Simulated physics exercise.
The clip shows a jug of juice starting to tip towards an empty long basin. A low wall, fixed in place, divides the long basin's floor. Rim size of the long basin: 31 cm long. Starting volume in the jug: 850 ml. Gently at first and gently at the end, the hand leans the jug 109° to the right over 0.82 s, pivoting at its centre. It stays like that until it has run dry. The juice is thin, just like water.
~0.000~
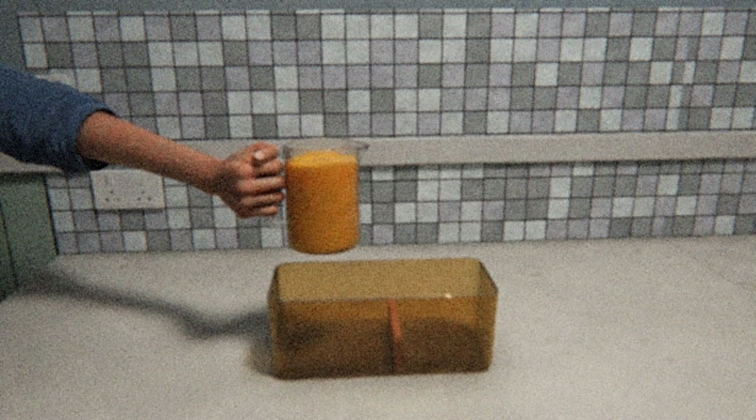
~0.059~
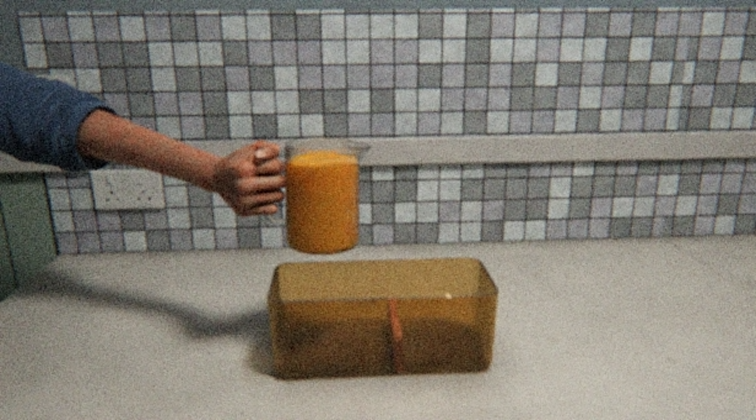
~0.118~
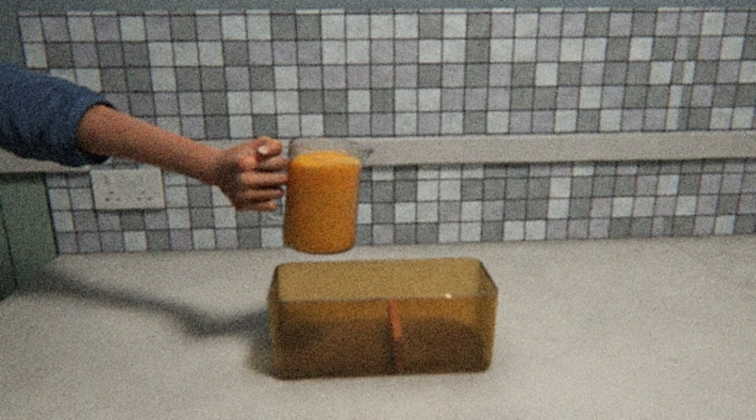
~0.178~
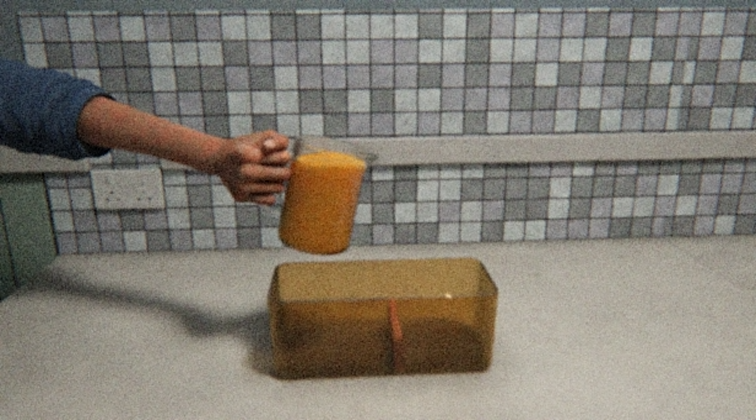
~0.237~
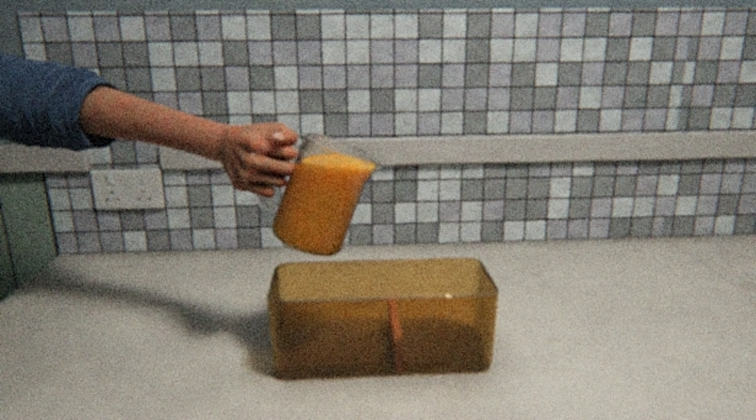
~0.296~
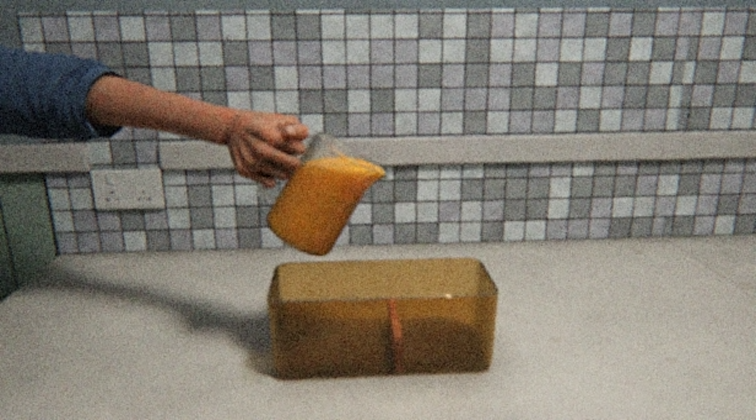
A hand holds a jug of orange juice above a long basin and tilts it right.
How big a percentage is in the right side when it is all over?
Roughly 89 per cent is in the right side.
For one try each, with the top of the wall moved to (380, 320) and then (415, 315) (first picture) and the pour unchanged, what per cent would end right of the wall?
The first try gives 95 percent and the second 60 percent.
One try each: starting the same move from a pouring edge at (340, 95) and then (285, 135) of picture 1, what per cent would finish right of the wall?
In order, 80 and 5 per cent.
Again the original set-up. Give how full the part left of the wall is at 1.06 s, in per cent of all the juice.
The left part holds some 5 per cent.
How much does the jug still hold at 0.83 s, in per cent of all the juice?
22 %.
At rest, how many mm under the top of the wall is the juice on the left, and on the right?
I'd say some 44 mm on the left and some 2 mm on the right.
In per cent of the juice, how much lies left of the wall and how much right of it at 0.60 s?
I'd say some 0 on the left and some 12 on the right.
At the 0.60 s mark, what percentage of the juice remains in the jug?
Around 70 in a hundred.
Then, 0.60 s in, the tilt is 91° and 70 per cent is still to pour, 0 is left of the wall and 13 right of it.
Then, 0.83 s in, the tilt is 109° and 22 per cent is still to pour, 2 is left of the wall and 61 right of it.
Then, 1.06 s in, the tilt is 109° and 3 per cent is still to pour, 5 is left of the wall and 88 right of it.
Then, 1.32 s in, the tilt is 109° and 0 per cent is still to pour, 9 is left of the wall and 90 right of it.
Finally, 10 per cent lies left of the wall, 89 right of it and 1 outside.
